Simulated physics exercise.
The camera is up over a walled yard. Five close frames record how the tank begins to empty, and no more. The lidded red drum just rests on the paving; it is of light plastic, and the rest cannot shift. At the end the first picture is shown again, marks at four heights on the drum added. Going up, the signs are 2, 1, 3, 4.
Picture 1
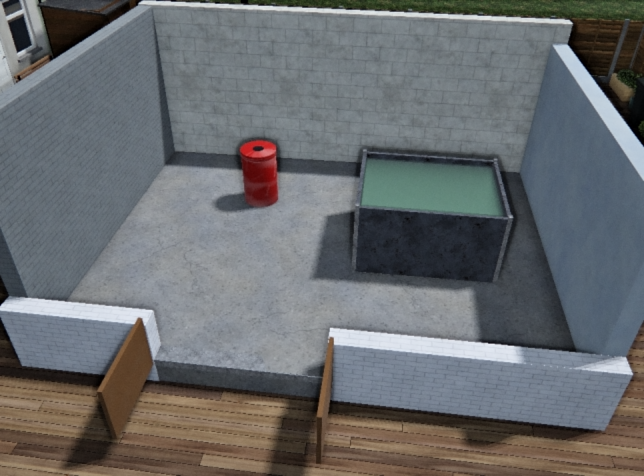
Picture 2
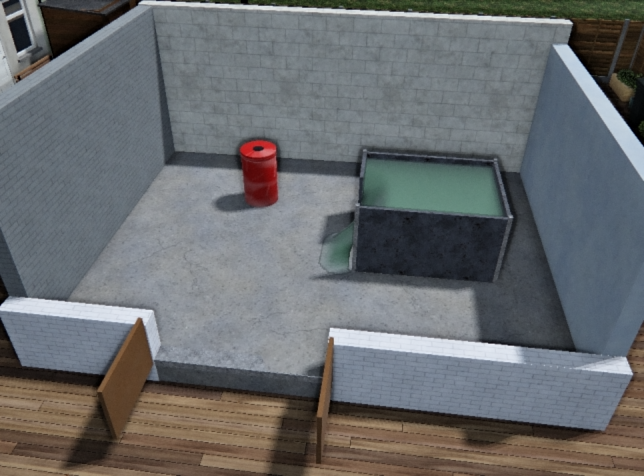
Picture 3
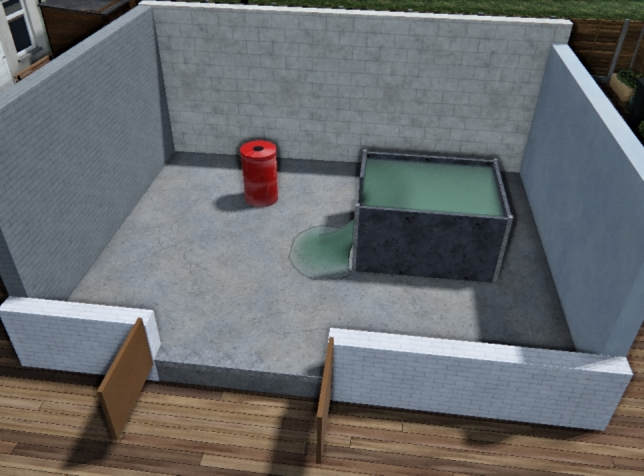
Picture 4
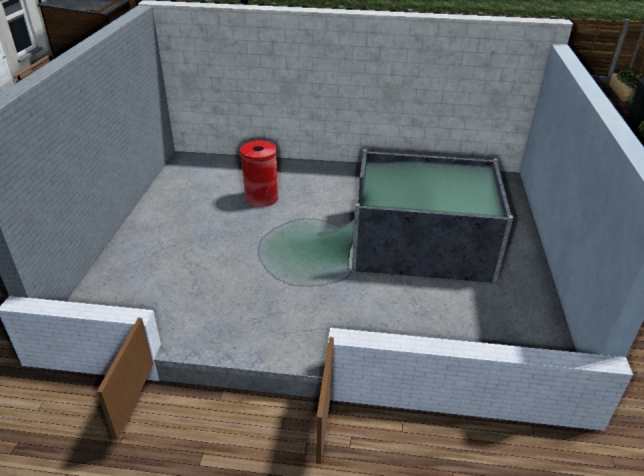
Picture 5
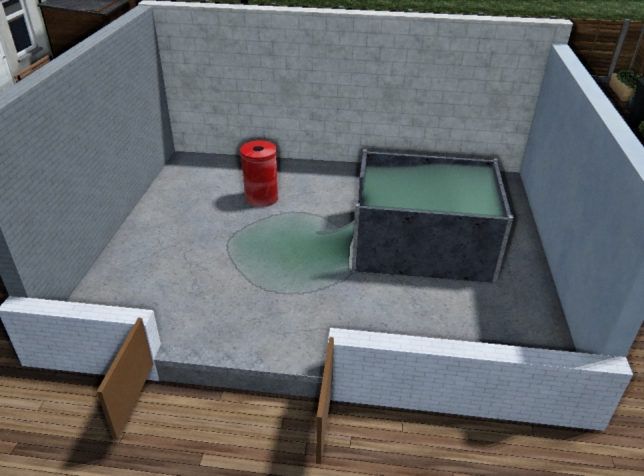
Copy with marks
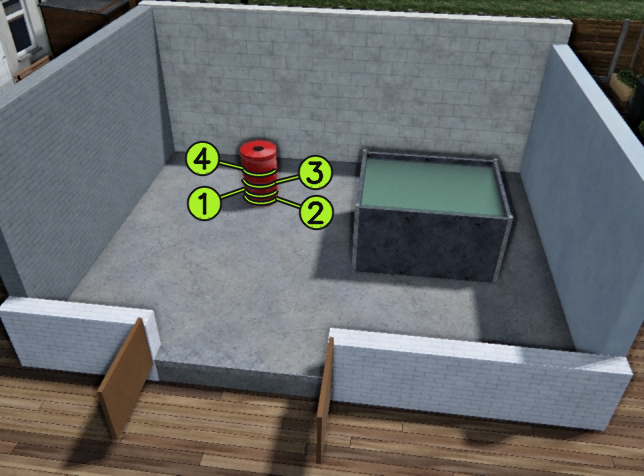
Greenish water poured from the left side of a full dark tank in a walled yard and spread across the grey floor in a widening, rounded puddle, while the red drum nearby stayed still.
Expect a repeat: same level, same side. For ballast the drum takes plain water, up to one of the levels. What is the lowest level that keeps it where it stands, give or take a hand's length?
Level 1.
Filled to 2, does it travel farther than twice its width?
No, it does not.
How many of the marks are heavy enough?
Three of the four.
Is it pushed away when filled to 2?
Yes, it does.
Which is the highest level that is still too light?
That would be 2.
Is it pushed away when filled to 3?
No, that is safe.
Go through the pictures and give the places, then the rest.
The first frame shows lid of the red drum at (259, 149); tank full, its middle at (430, 187); open gate at (241, 322).
In the second frame, 1 % of the ground under water, its edge towards the drum at (334, 235).
In the third frame, 3 % of the ground under water, its edge towards the drum at (315, 228).
In the fourth frame, 6 % of the ground under water, its edge towards the drum at (286, 226).
The fifth frame shows lid of the red drum at (259, 149); 9 % of the ground under water, its edge towards the drum at (285, 215).
In lime, 1 at (257, 196); 2 at (258, 203); 3 at (257, 186); 4 at (256, 175); from the bottom up 2, 1, 3, 4.
With 1, it does not move.
With 2, it is pushed about its own width away.
With 3, it does not move.
With 4, it does not move.
